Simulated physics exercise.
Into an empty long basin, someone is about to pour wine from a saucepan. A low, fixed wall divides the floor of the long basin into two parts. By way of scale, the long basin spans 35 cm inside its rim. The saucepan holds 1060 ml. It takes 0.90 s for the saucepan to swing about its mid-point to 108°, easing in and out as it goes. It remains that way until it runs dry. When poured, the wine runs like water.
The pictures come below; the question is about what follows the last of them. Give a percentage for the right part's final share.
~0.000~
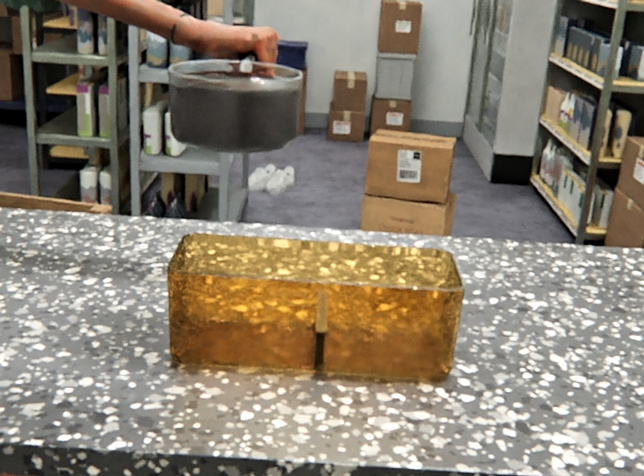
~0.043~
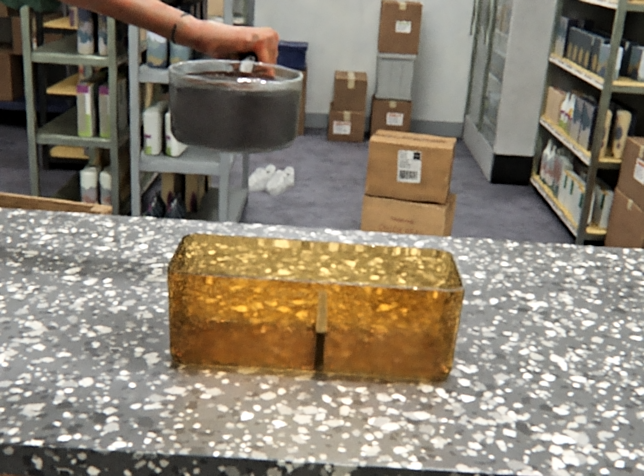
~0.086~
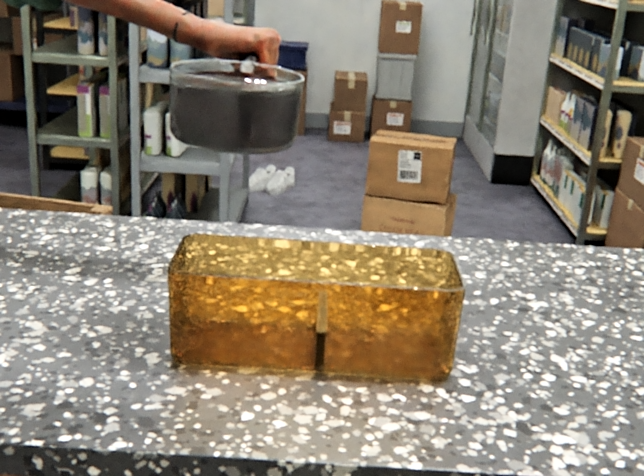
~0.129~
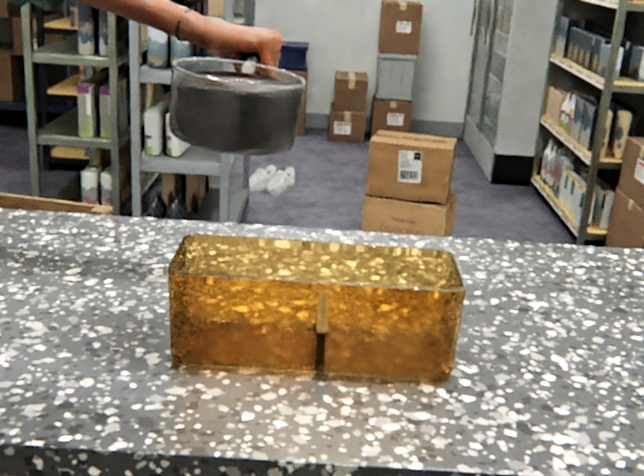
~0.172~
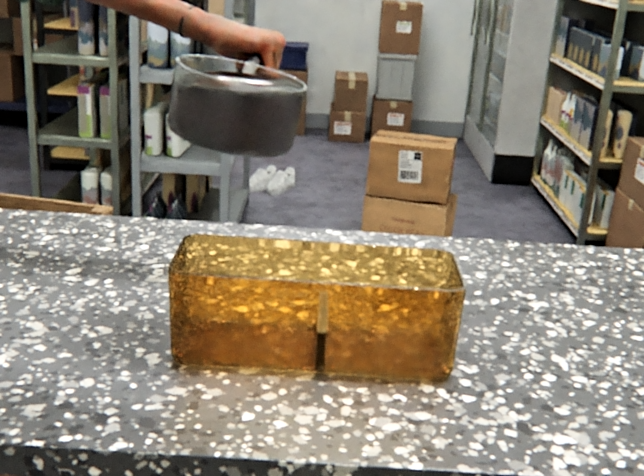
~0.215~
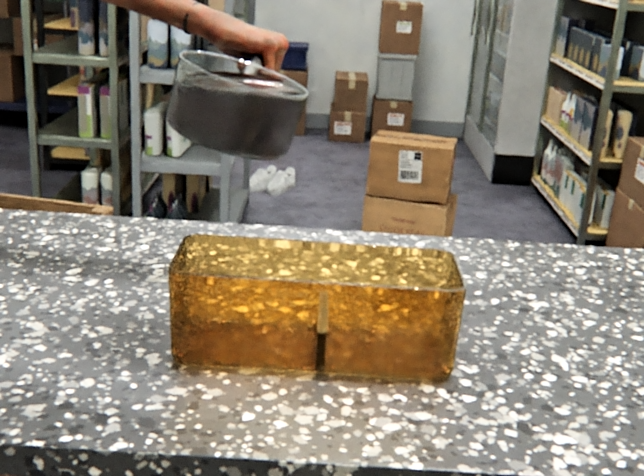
My figure is 71 %.
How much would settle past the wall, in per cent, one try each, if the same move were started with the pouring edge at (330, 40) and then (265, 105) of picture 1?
Around 85 per cent first, around 40 per cent next.
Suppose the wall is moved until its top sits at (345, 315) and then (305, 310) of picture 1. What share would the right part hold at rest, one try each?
The first gives near 55 per cent and the second near 85 per cent.
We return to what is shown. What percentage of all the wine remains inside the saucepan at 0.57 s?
48 %.
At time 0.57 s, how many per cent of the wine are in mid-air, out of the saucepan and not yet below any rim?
I'd say close to 42 per cent.
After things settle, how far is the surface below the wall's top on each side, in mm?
38 mm left, 14 mm right.
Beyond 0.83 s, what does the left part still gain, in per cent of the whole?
About 16 percent, give or take.
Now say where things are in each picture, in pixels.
It leans 0°; its right rim is at (301, 77); the wine meets the walls at (173, 77) and (299, 86); the long basin's rim runs from (176, 252) to (458, 271); the wall's top is at (322, 311), in the first frame.
It leans 1°; its right rim is at (301, 78); the wine meets the walls at (174, 77) and (299, 86), in the second frame.
It leans 2°; its right rim is at (303, 80); the wine meets the walls at (175, 77) and (300, 86), in the third frame.
It leans 5°; its right rim is at (304, 84); the wine meets the walls at (177, 76) and (301, 88), in the fourth frame.
It leans 9°; its right rim is at (306, 89); the wine meets the walls at (178, 77) and (304, 89), in the fifth frame.
It leans 15°; its right rim is at (307, 95); the wine meets the walls at (179, 79) and (306, 90), in the sixth frame.
After 0.57 s the tilt is 76° and 48 per cent is still to pour, 1 is left of the wall and 9 right of it.
After 0.83 s the tilt is 106° and 7 per cent is still to pour, 11 is left of the wall and 68 right of it.
After 1.10 s the tilt is 108° and 0 per cent is still to pour, 26 is left of the wall and 71 right of it.
After 1.40 s the tilt is 108° and 0 per cent is still to pour, 28 is left of the wall and 71 right of it.
In the end 28 per cent lies left of the wall, 71 right of it and 2 outside.
